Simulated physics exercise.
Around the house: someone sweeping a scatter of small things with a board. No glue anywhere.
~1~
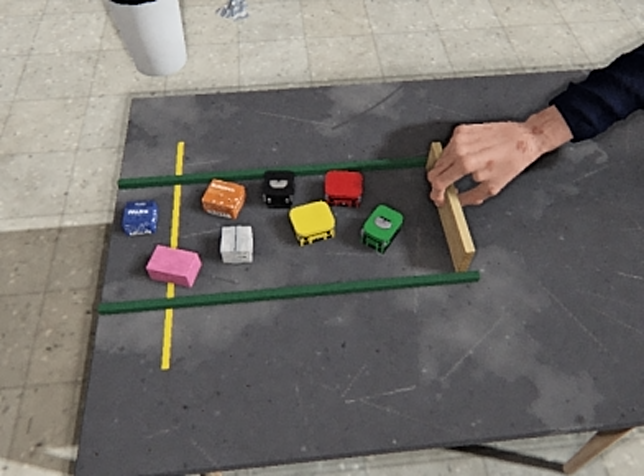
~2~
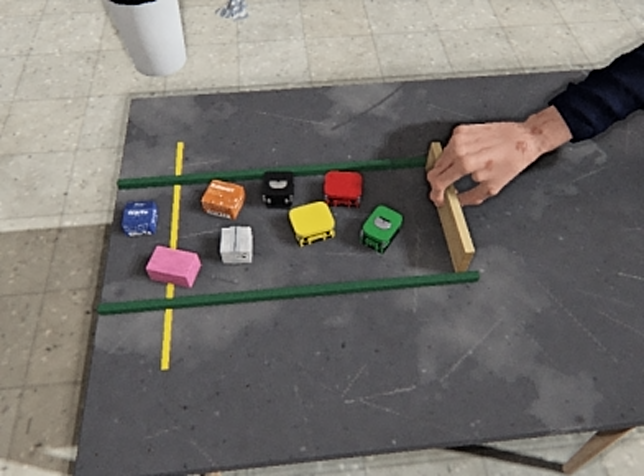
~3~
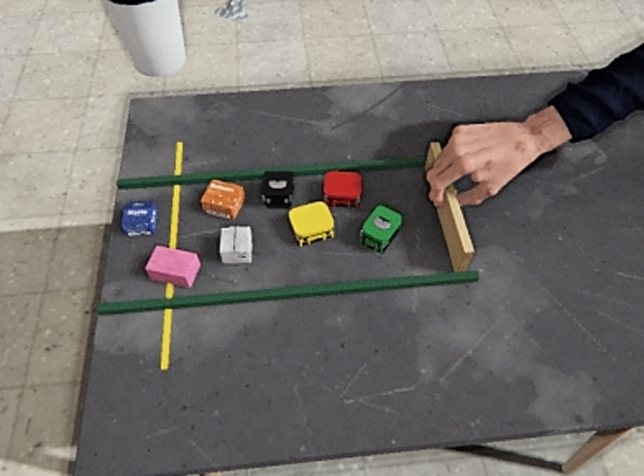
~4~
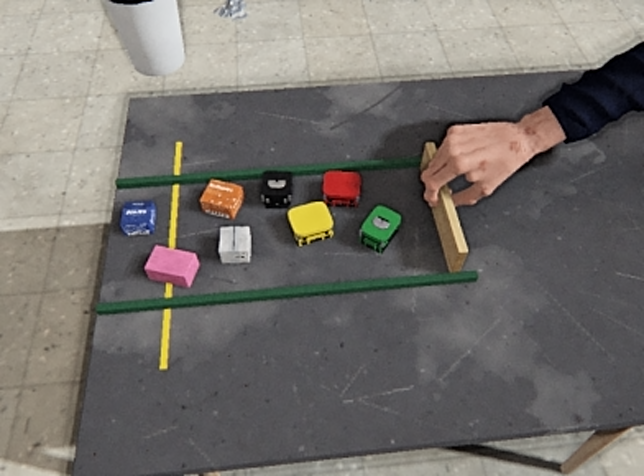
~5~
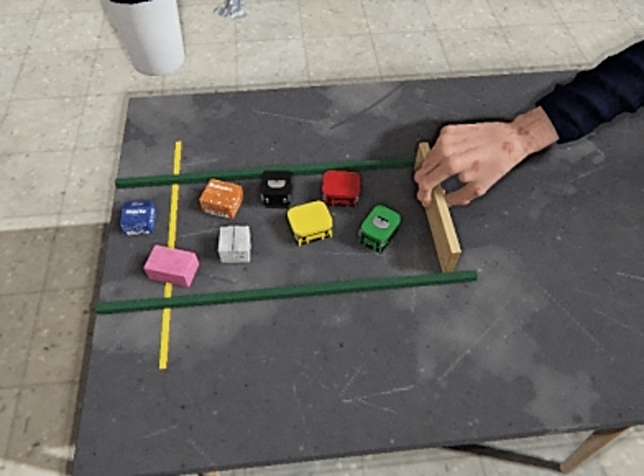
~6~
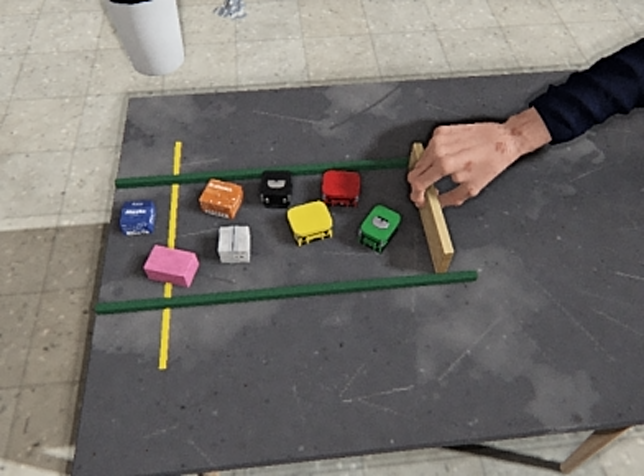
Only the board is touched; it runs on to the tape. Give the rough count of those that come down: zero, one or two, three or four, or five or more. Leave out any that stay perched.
Outcome: The number that fall off is three or four.
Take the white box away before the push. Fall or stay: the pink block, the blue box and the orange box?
The pink block survives, the blue box falls, the orange box comes down.
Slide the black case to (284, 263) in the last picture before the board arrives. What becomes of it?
Then it stays on.
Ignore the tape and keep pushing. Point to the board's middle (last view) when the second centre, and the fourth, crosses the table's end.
Near (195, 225) and (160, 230).
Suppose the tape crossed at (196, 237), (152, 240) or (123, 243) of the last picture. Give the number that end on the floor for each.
In that order 1, 4 and 7.
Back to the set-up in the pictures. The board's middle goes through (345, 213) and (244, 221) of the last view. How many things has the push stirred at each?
By then 3, and 8.
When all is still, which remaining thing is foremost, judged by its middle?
The black case.
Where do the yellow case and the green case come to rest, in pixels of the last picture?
Near (131, 232) and (154, 258).
Early on, none off yet; blue box at rest near (138, 218); pink block at rest near (172, 266); orange box at rest near (222, 199).
A while later, none off yet; blue box moving near (134, 218); pink block at rest near (170, 266); orange box travelled about its own width near (166, 205).
Finally, the number that fall off is three or four; lost, orange box, pink block and blue box.
